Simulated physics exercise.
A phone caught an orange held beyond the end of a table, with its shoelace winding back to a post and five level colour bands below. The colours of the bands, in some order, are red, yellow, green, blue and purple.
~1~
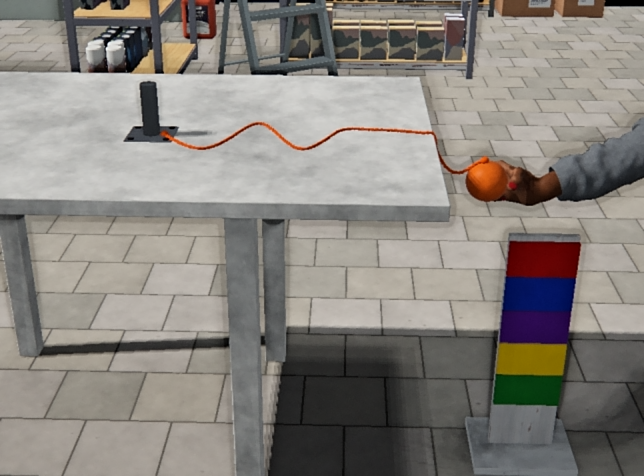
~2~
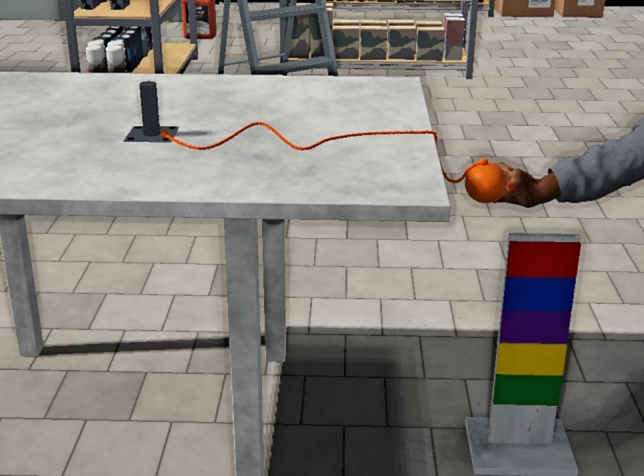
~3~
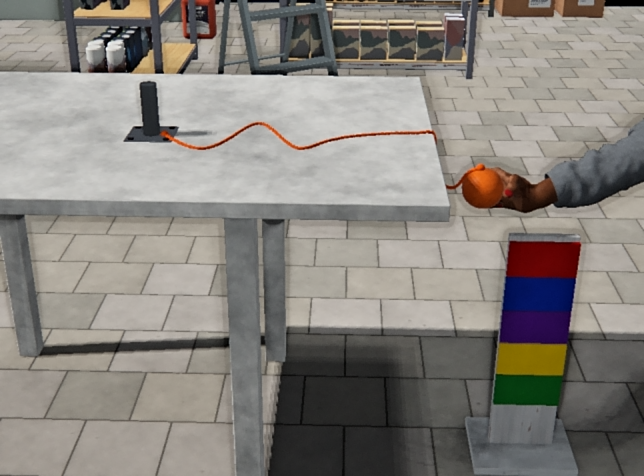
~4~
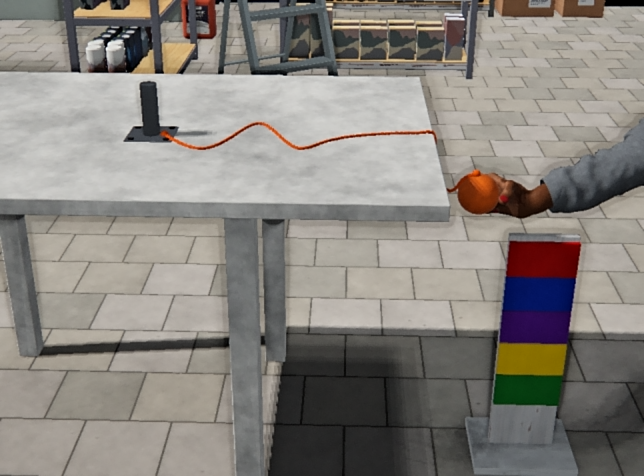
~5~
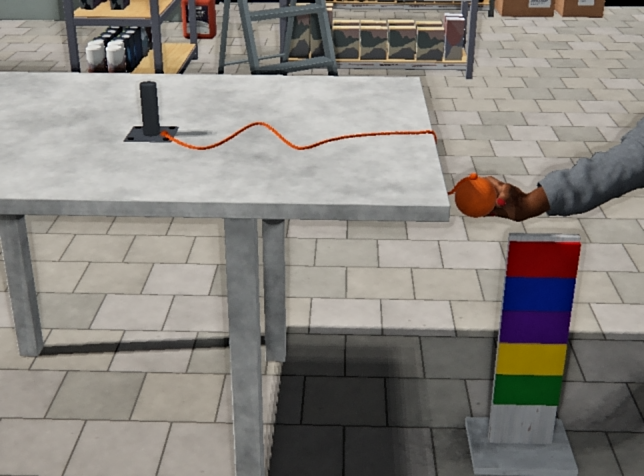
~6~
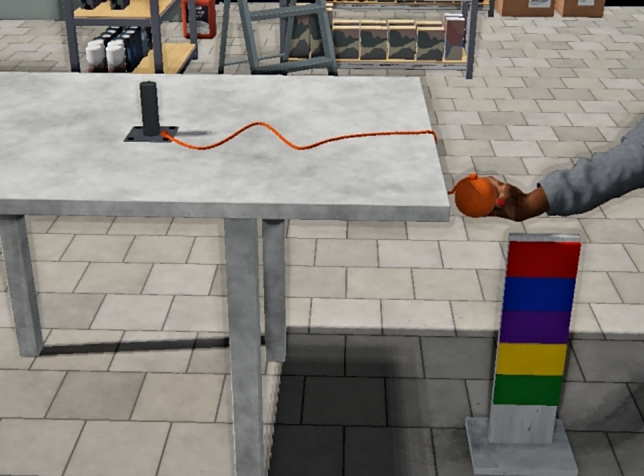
In a storeroom, a hand held an orange ball just past a table's edge, its wavy cord running back to a post, and moved it slightly left and down above a colour-banded stand.
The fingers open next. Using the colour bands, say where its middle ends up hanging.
Its middle ends up at the yellow band.
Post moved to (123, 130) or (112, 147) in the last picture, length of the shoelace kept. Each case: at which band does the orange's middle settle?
Try by try: Purple; purple.
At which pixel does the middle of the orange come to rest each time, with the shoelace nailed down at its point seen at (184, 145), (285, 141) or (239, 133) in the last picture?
Going try by try, I'd put it close to (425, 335), then (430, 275), and finally (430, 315).
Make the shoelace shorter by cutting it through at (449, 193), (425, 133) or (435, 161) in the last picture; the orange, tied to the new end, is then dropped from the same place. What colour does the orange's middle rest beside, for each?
In turn it lines up with purple, red and blue.
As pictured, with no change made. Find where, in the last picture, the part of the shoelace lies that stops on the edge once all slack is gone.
It's the bit near (320, 144).
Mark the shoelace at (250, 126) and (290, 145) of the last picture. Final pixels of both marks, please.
They finish at (308, 134) and (394, 135) respectively.
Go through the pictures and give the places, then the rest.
The first frame shows orange (487, 181); red (544, 261); blue (540, 295); purple (535, 328); yellow (532, 360); green (528, 391).
The second frame shows orange (486, 183); shoelace through (187, 146) (243, 130) (288, 143) (349, 136) (432, 136).
The third frame shows orange (483, 188).
The fourth frame shows orange (479, 194); shoelace through (187, 146) (243, 130) (288, 143) (354, 136) (434, 140).
The fifth frame shows orange (476, 197).
The sixth frame shows orange (475, 197); shoelace through (187, 146) (243, 130) (288, 143) (354, 136) (434, 140).
Soon after, orange near (442, 325); level with purple.
Then, orange near (398, 347); level with yellow.
At rest, orange near (420, 350); level with yellow. The shoelace holds its middle at yellow.
